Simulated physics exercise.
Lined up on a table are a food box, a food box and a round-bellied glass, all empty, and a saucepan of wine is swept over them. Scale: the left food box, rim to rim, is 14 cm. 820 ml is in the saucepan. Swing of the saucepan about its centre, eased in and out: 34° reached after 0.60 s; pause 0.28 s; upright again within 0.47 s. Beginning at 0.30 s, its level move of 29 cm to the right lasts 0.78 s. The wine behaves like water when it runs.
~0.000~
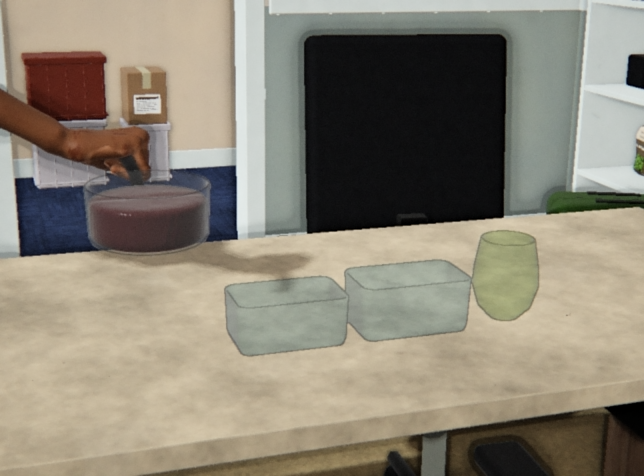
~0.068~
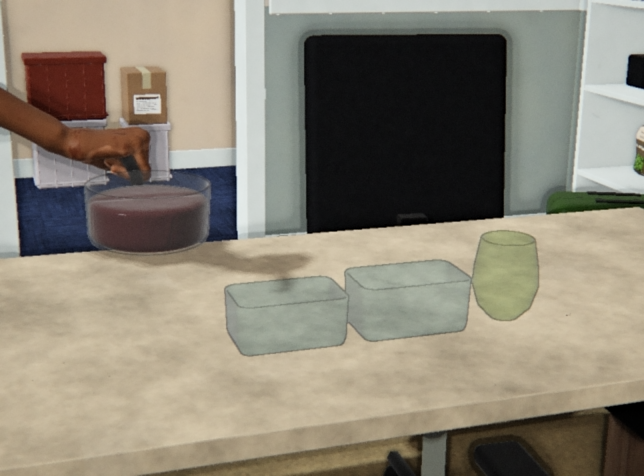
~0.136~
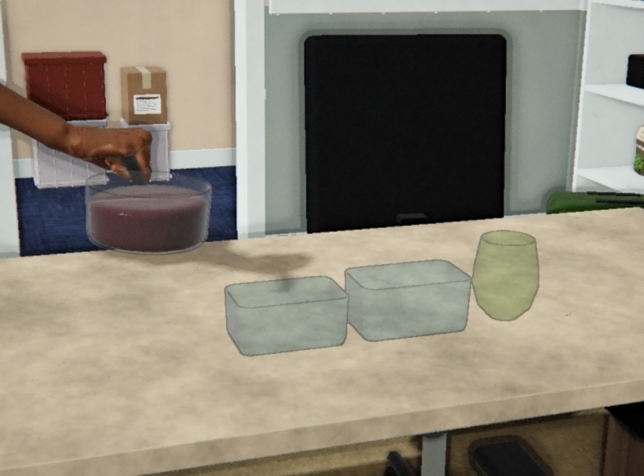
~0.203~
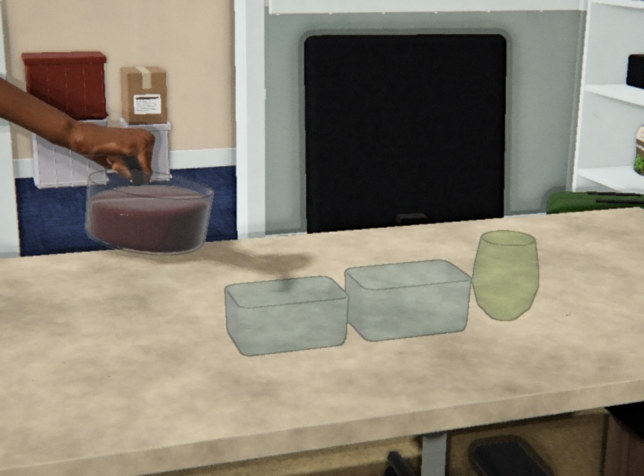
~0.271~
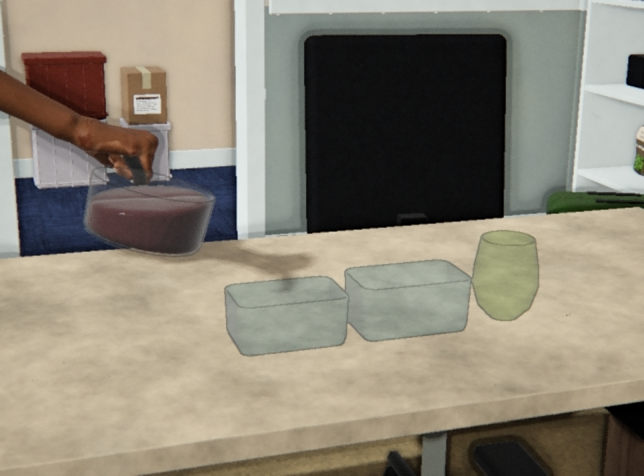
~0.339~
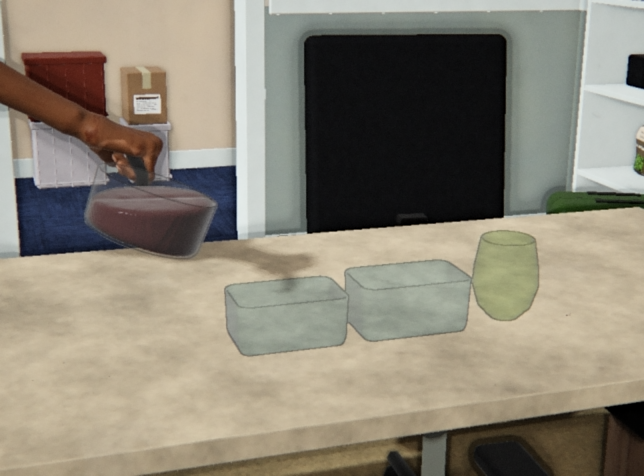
A hand gradually tilts a clear pan of dark red liquid rightward above a table.
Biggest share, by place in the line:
Between the ends.
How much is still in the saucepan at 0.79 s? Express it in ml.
640 ml.
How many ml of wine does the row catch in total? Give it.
Around 130 ml in all.
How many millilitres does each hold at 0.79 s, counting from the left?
I'd put it at some 0 ml left, 20 ml in the middle and 0 ml right.
Then, 0.60 s in, the tilt is 34° and from the left they hold 0 ml, 0 ml, 0 ml, the saucepan 805 ml, and 0 ml is on the table.
Then, 0.79 s in, the tilt is 34° and from the left they hold 0 ml, 20 ml, 0 ml, the saucepan 640 ml, and 0 ml is on the table.
Then, 0.99 s in, the tilt is 29° and from the left they hold 0 ml, 115 ml, 0 ml, the saucepan 495 ml, and 30 ml is on the table.
Then, 1.21 s in, the tilt is 7° and from the left they hold 0 ml, 115 ml, 0 ml, the saucepan 460 ml, and 185 ml is on the table.
Finally, from the left they hold 0 ml, 130 ml, 0 ml, the saucepan 460 ml, and 230 ml is on the table.
